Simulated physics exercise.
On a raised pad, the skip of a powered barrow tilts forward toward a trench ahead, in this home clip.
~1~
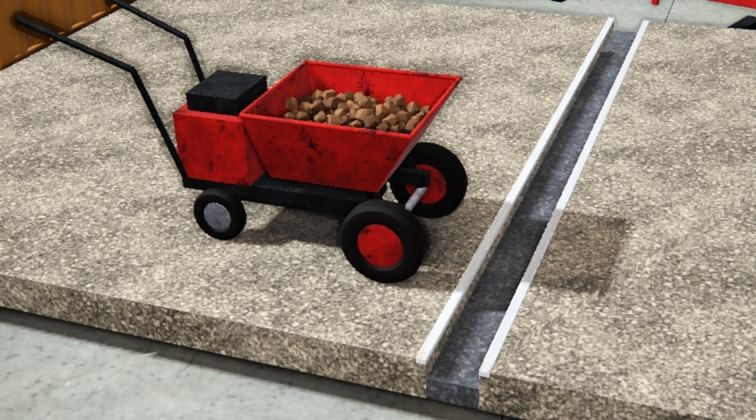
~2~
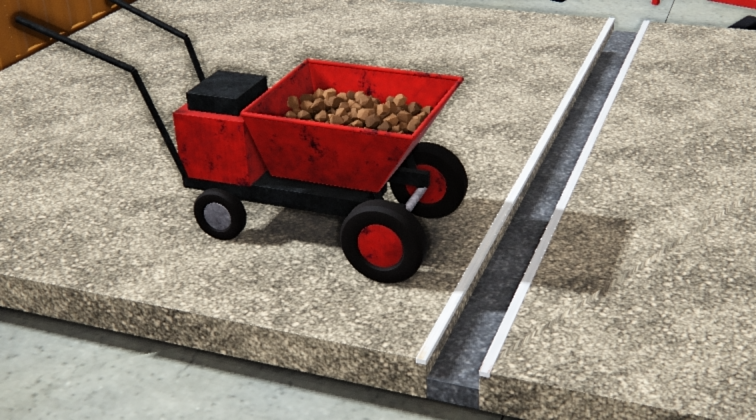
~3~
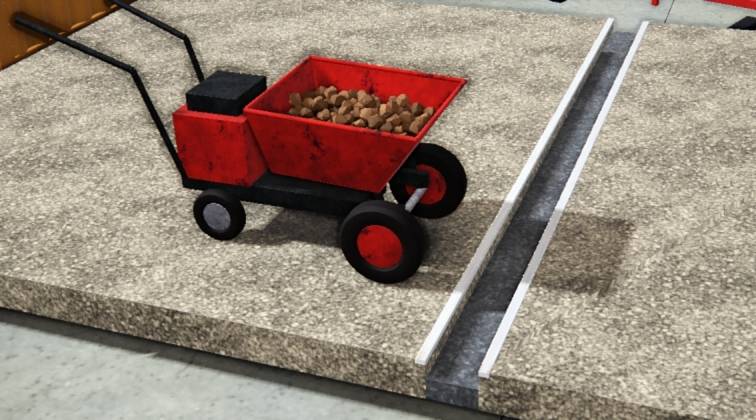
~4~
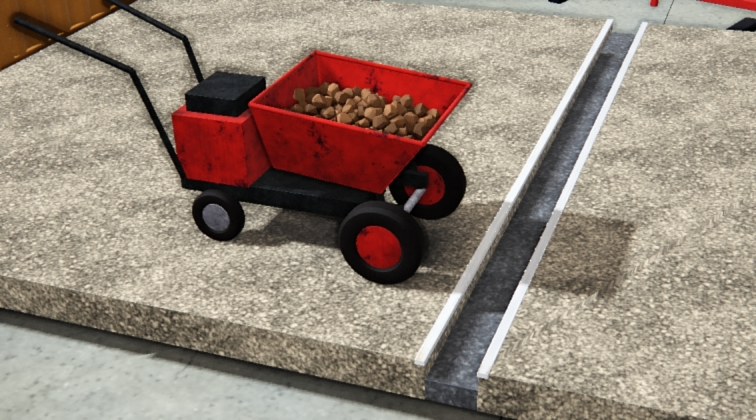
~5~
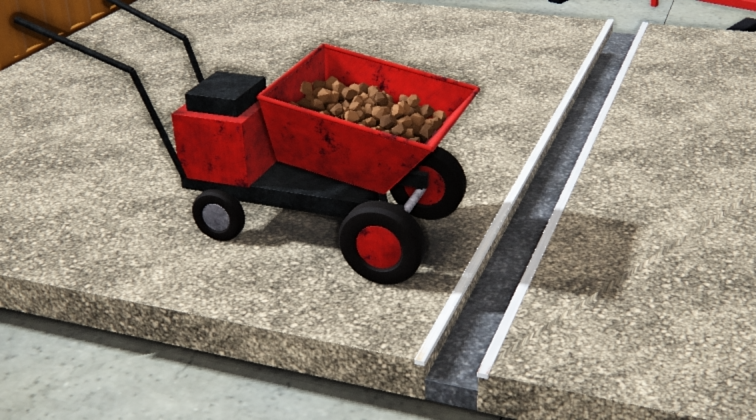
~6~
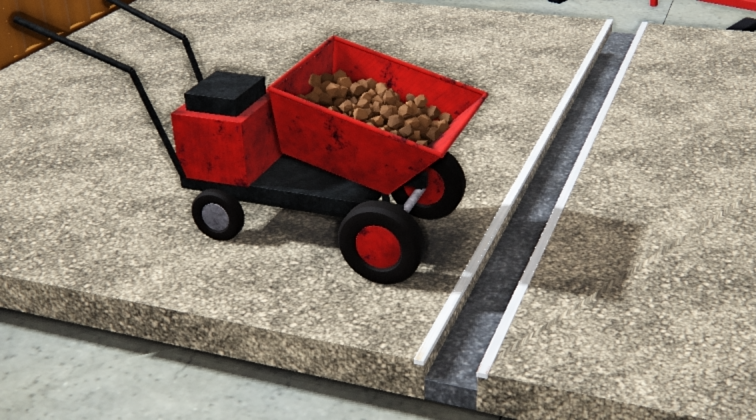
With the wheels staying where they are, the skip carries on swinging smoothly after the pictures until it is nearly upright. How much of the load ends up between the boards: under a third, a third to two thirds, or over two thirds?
Under a third.
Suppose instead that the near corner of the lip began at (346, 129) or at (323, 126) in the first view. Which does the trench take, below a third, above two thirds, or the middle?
Try one, between a third and two thirds; try two, between a third and two thirds.
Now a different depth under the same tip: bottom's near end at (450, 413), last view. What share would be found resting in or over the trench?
Close to 20 per cent, I reckon.
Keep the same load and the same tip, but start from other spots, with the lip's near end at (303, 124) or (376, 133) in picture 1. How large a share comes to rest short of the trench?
The first stop gives 50 per cent; the second gives 0 per cent.
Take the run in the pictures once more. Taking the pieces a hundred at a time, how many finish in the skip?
Roughly 5 per cent of the load.
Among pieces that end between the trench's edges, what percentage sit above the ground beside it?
Estimate: Near 15 in a hundred.
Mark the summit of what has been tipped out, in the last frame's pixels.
Near (546, 251).
Soon, skip tipped steeply; all in the skip.
A while on, skip tipped right over; nearly all in the skip; a small part beyond it; a stray few falling.
Towards the end, skip tipped right over; about half in the skip; a stray few in or heaped over the trench; about half beyond it; a stray few falling.
Finally, skip tipped right over; a small part in the skip; about a quarter in or heaped over the trench; most beyond it.
